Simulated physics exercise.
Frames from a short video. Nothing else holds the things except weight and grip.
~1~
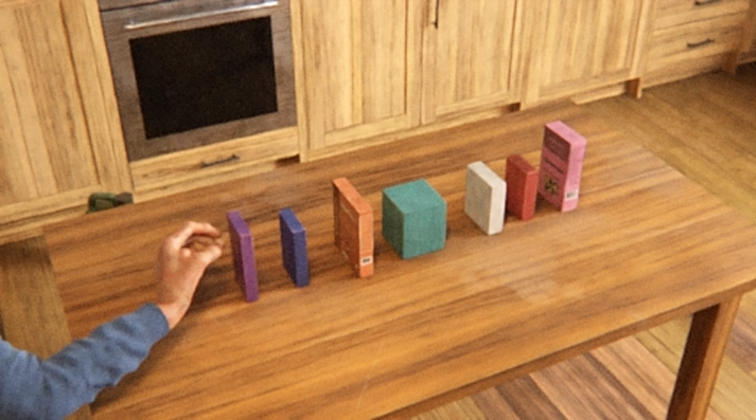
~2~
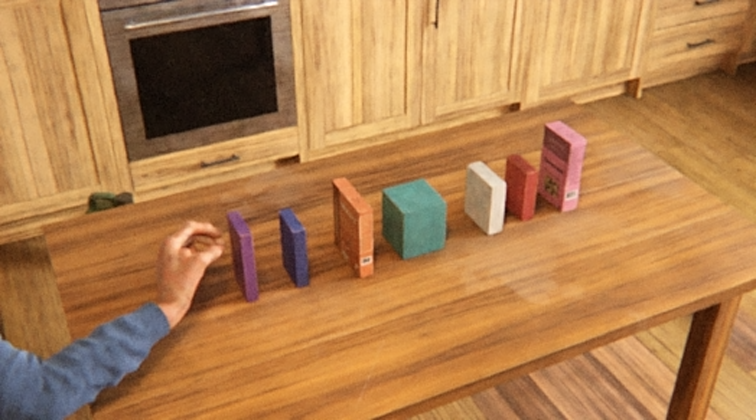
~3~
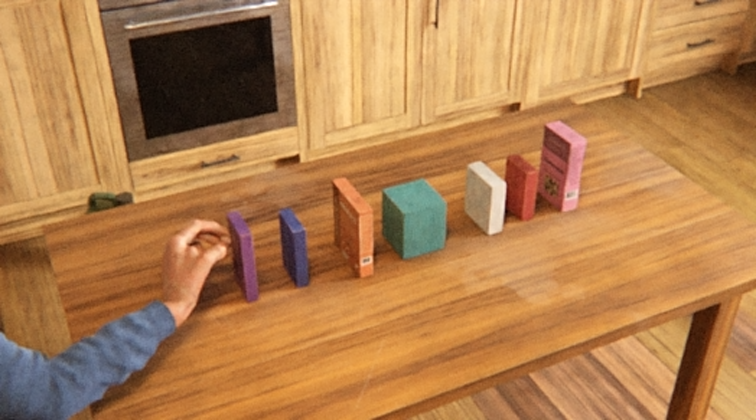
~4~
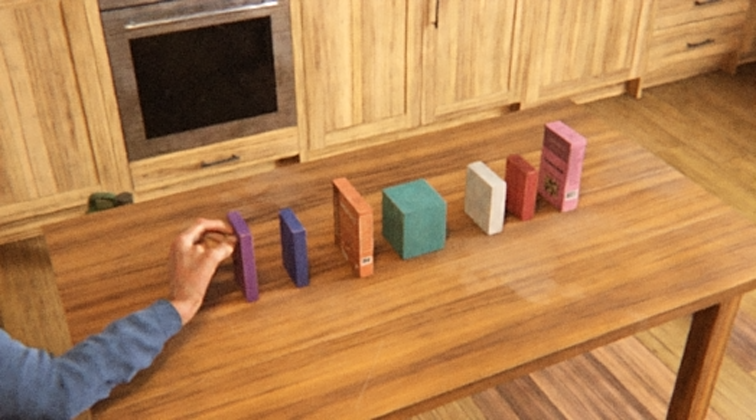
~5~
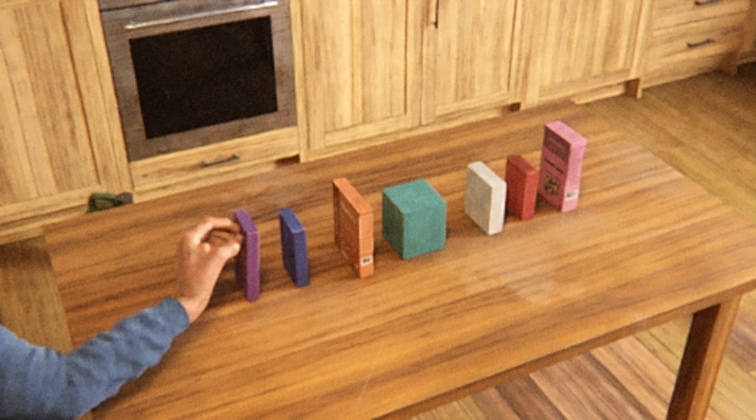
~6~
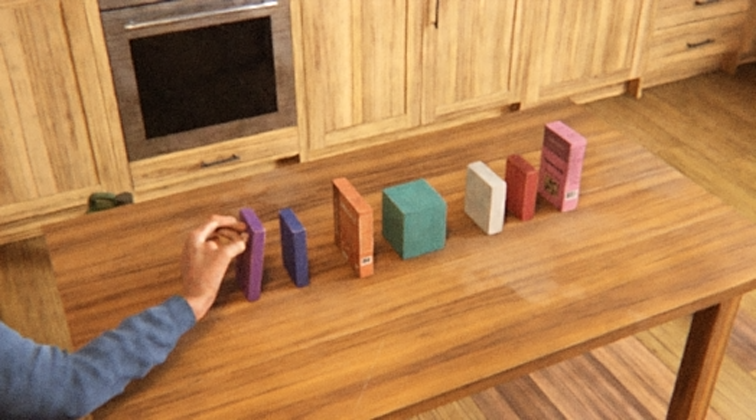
A hand reaches in from the left and tilts a purple block slightly rightward beside other upright blocks on a wooden table.
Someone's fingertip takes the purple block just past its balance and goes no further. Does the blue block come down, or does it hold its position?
My guess is it goes down.
Then, 0.20 s past the last view, purple block 30° over.
Then, 0.40 s past the last view, purple block 58° over; blue block rocked 38° from its first pose near (315, 245).
Then, 0.50 s past the last view, purple block 73° over; blue block rocked 70° from its first pose near (327, 252); orange packet rocked 27° from its first pose.
Then, 0.60 s past the last view, purple block 75° over; blue block on its side near (329, 257); orange packet rocked 23° from its first pose.
Finally, down or leaning hard on the table, blue block; moved from the start, orange packet; the other 3 still in place. Final places as the last picture's camera would see them, blue block near (330, 260).
